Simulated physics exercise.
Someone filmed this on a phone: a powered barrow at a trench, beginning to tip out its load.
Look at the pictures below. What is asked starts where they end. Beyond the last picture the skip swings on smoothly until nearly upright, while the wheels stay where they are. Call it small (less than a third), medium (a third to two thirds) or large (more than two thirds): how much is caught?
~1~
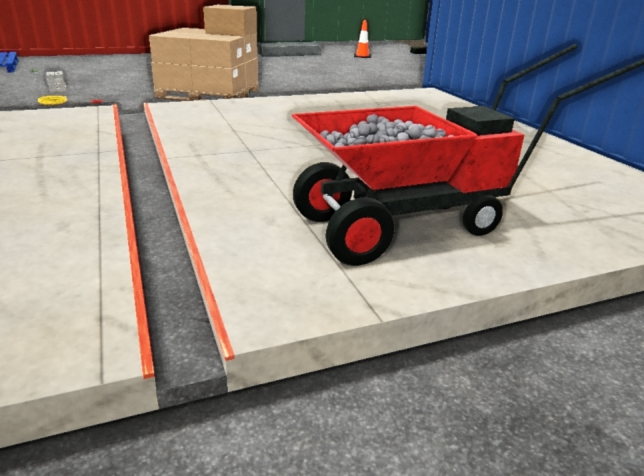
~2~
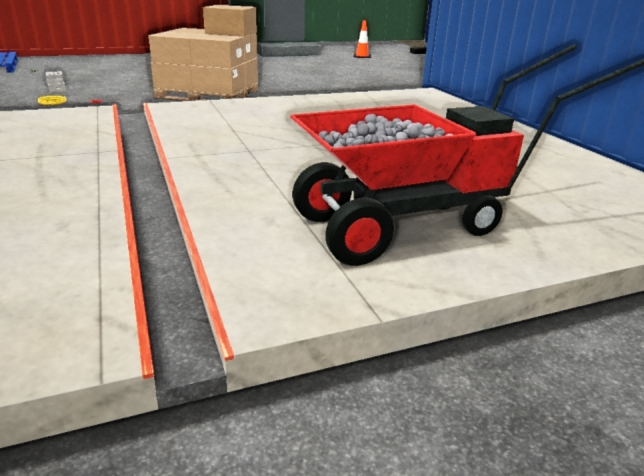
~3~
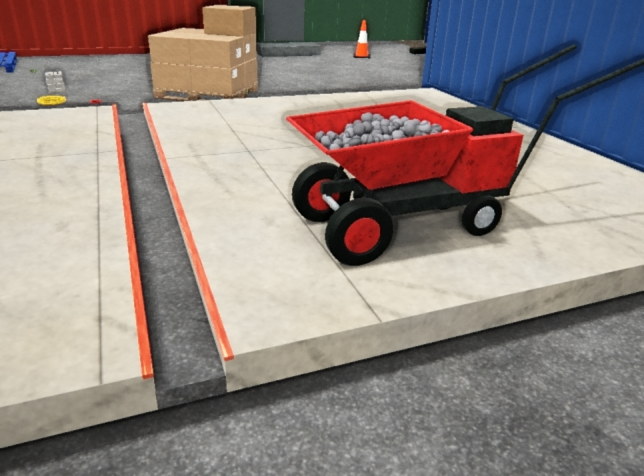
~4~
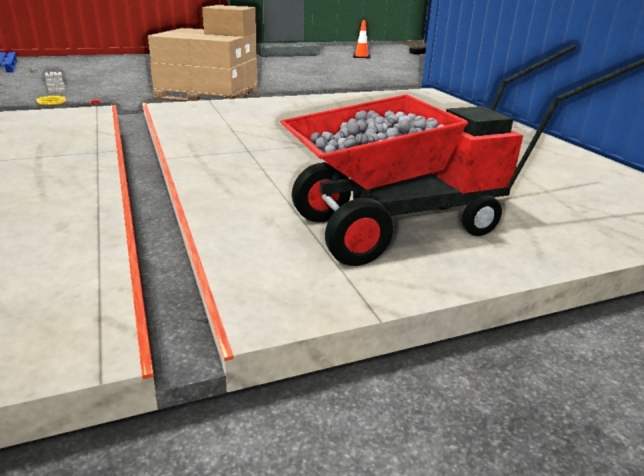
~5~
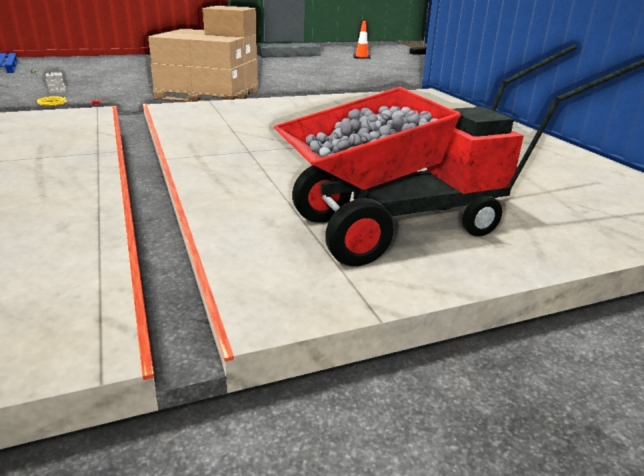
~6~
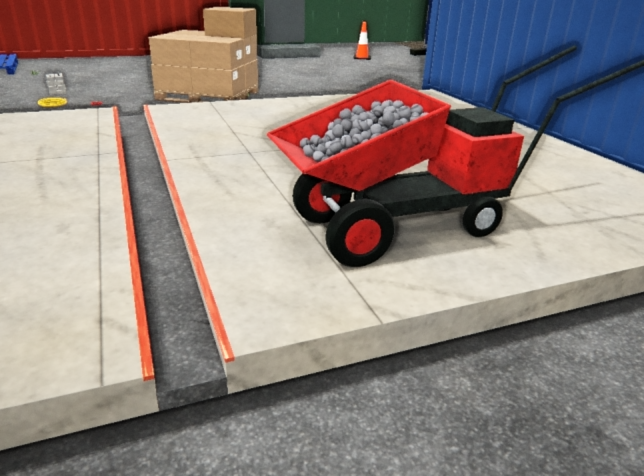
Medium.
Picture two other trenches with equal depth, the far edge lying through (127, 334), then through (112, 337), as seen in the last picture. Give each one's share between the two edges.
50 and 50 percent.
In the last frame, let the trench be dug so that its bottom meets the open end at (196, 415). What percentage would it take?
About 50 per cent.
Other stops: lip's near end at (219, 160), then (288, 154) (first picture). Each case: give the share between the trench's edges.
20 % then 80 %.
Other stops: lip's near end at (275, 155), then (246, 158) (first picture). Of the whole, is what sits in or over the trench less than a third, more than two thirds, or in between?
First spot: Beyond two thirds; second spot: Between a third and two thirds.
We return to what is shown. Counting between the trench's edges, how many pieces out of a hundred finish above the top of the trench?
Something like 10 in a hundred.
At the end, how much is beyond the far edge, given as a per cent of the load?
About 0 per cent.
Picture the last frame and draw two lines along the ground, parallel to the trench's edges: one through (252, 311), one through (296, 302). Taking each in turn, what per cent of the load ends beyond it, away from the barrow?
Close to 70 and 100 per cent respectively.
Shortly afterwards, skip tipped steeply; the whole lot in the skip.
Next, skip tipped right over; the bulk in the skip; near a quarter short of the trench; a little falling.
Some moments later, skip tipped right over; a little in the skip; near half short of the trench; near a third in or heaped over the trench; only a few beyond it.
In the end, skip tipped right over; only a few in the skip; near half short of the trench; near half in or heaped over the trench; only a few beyond it.
